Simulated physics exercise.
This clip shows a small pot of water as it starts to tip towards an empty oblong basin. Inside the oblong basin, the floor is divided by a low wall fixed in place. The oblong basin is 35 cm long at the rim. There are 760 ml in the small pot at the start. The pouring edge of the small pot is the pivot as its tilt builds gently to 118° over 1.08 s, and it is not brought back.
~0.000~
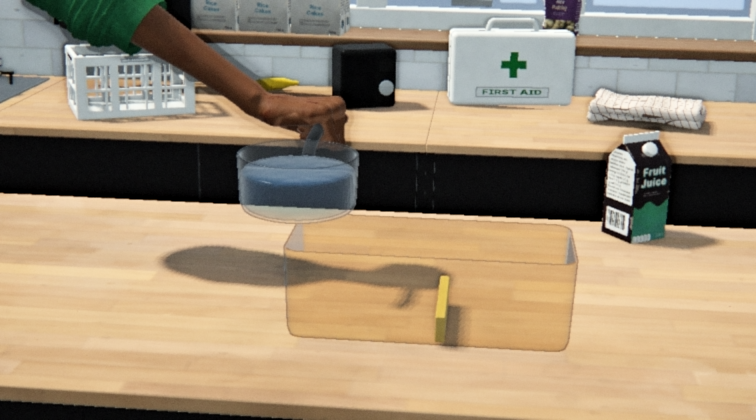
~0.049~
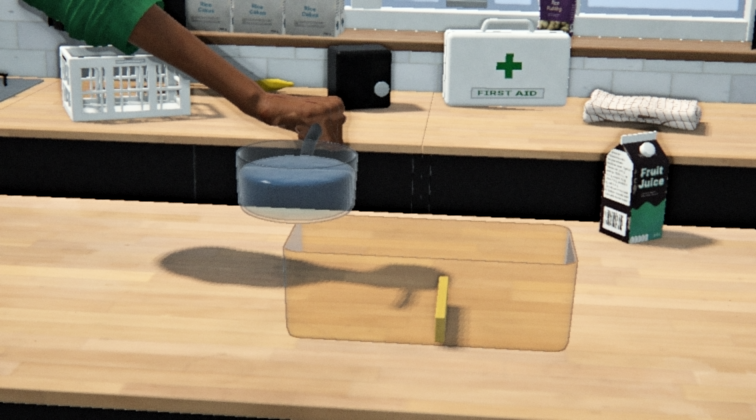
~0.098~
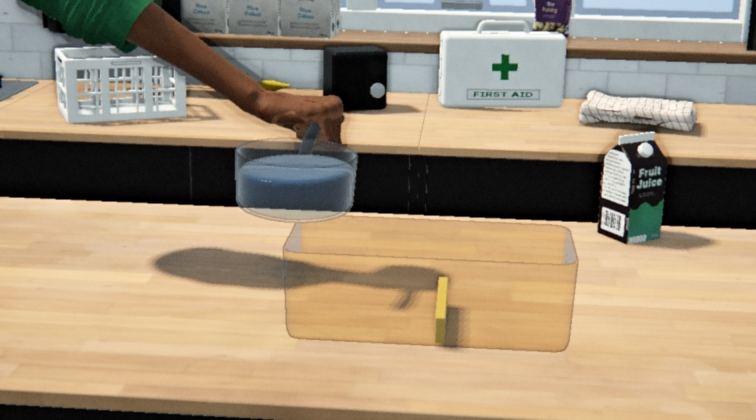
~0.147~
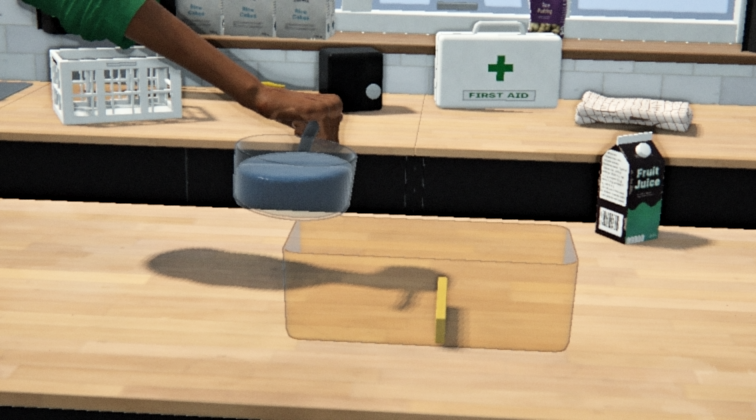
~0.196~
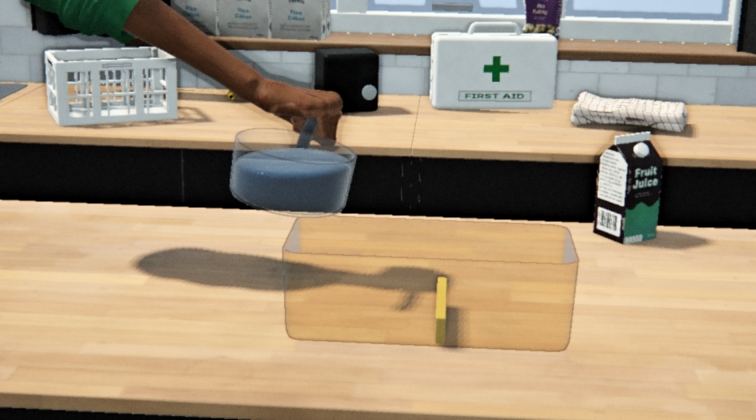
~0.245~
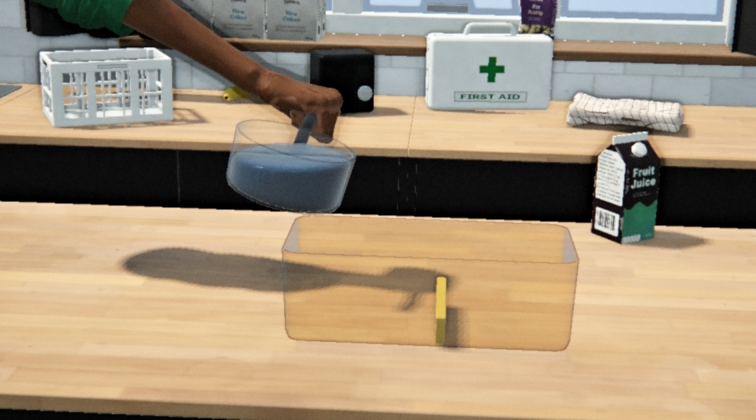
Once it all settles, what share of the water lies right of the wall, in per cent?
47 %.
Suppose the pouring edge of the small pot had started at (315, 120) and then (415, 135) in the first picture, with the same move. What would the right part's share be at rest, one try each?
It comes to 10 per cent, and then 80 per cent.
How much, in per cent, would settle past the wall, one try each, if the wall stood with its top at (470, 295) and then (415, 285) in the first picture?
Respectively 10 and 85 %.
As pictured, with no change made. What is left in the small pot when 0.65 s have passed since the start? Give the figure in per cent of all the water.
50 %.
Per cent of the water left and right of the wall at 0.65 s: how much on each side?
I'd say some 10 in a hundred on the left and 0 on the right.
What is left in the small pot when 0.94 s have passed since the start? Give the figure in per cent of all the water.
4 %.
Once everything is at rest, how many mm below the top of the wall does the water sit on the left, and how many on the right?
Measured: Left around 18 mm, right around 18 mm.
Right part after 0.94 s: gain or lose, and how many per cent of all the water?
A loss, roughly 2 percent.
After 0.65 s the tilt is 77° and 50 per cent is still to pour, 10 is left of the wall and 0 right of it.
After 0.94 s the tilt is 113° and 4 per cent is still to pour, 36 is left of the wall and 48 right of it.
After 1.25 s the tilt is 118° and 0 per cent is still to pour, 52 is left of the wall and 46 right of it.
After 1.58 s the tilt is 118° and 0 per cent is still to pour, 52 is left of the wall and 47 right of it.
In the end 52 per cent lies left of the wall, 47 right of it and 1 outside.
